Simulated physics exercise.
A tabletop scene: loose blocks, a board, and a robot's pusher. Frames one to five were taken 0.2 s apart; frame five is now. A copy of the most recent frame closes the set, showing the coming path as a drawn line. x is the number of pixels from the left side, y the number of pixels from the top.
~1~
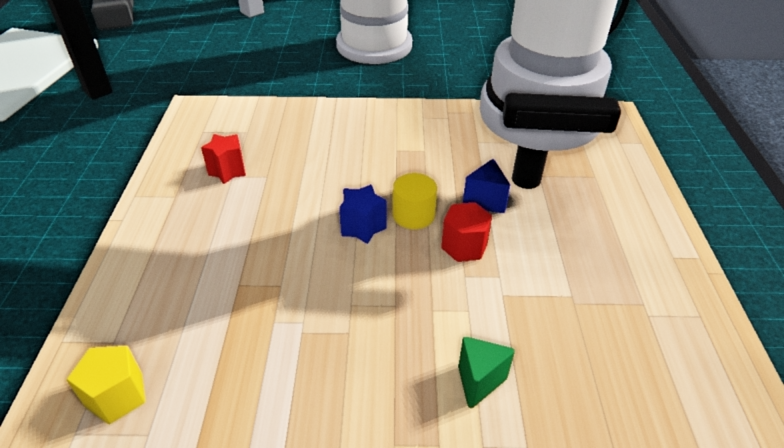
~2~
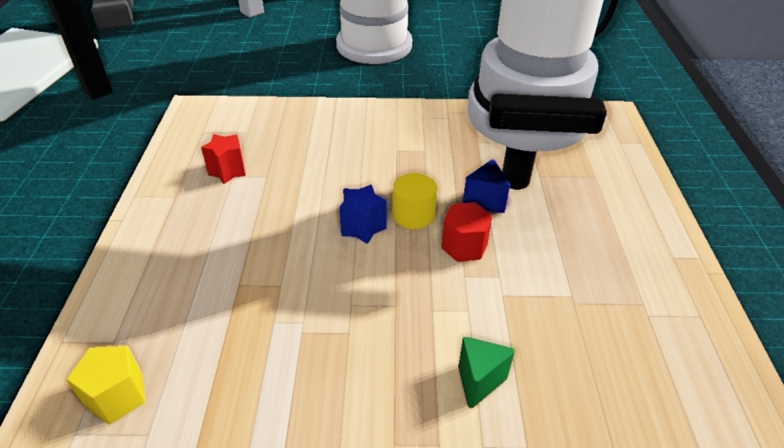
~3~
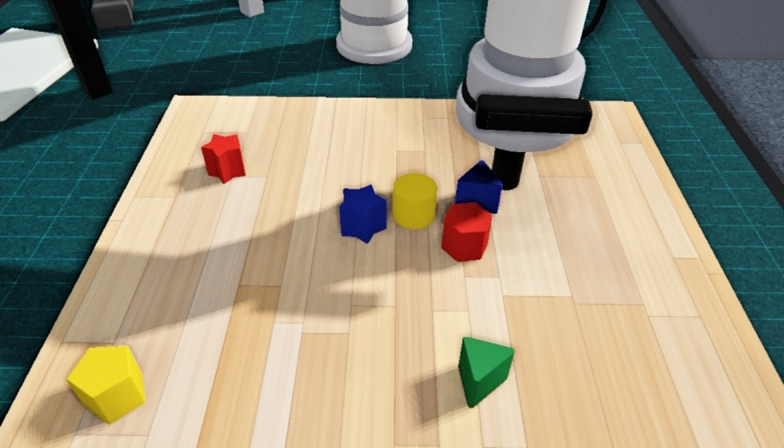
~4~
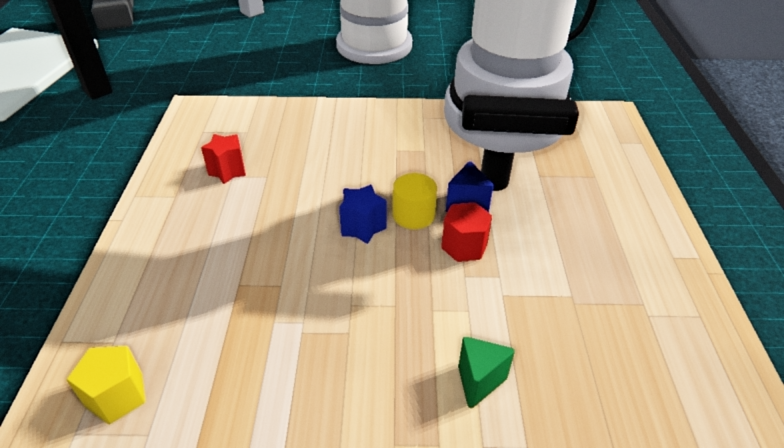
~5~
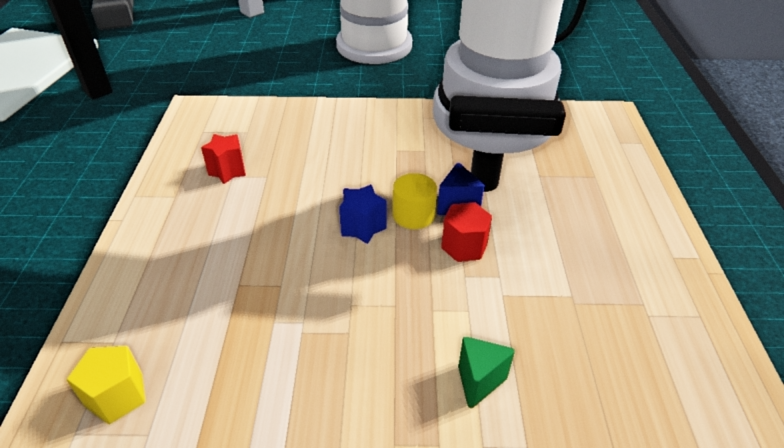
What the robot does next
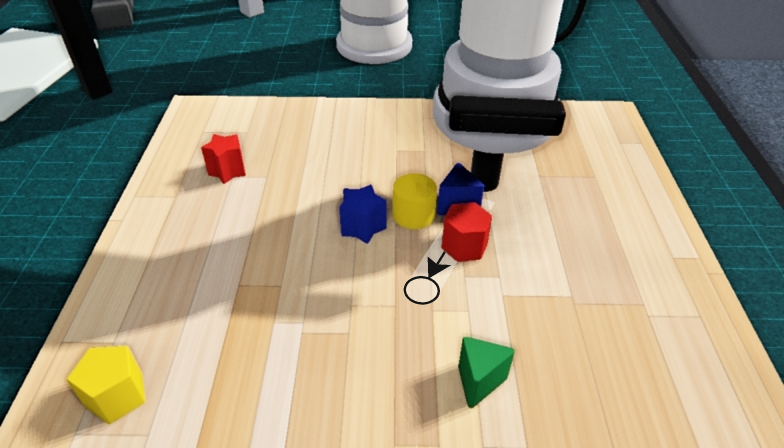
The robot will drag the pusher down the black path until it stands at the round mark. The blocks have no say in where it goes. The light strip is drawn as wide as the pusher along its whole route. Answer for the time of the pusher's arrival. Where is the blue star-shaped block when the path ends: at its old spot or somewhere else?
From what I can tell, it will keep its place.
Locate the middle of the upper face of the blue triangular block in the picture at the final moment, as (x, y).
It is at (419, 213).
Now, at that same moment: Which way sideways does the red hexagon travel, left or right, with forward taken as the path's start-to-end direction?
It gets pushed left.
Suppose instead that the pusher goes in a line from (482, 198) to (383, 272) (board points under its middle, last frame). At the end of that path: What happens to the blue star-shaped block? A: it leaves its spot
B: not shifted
My pick is A.
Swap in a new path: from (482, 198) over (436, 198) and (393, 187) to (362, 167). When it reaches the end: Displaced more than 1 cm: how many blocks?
It should be two, as far as I can tell.
Drawn move, in a line from (482, 198) to (422, 290).
What follows on the original path. One third of the way, pusher at (465, 210); yellow round block at (400, 189); blue triangular block at (435, 199); red hexagon at (467, 224), turned 20° anticlockwise.
Two thirds of the way, pusher at (444, 241); yellow round block at (397, 188); blue triangular block at (419, 213), turned 60° clockwise; red hexagon at (468, 252), turned 85° anticlockwise.
At the end, pusher at (423, 275); blue star-shaped block still; yellow round block at (397, 188); blue triangular block at (419, 213), turned 60° clockwise; red hexagon at (470, 263), turned 115° anticlockwise.
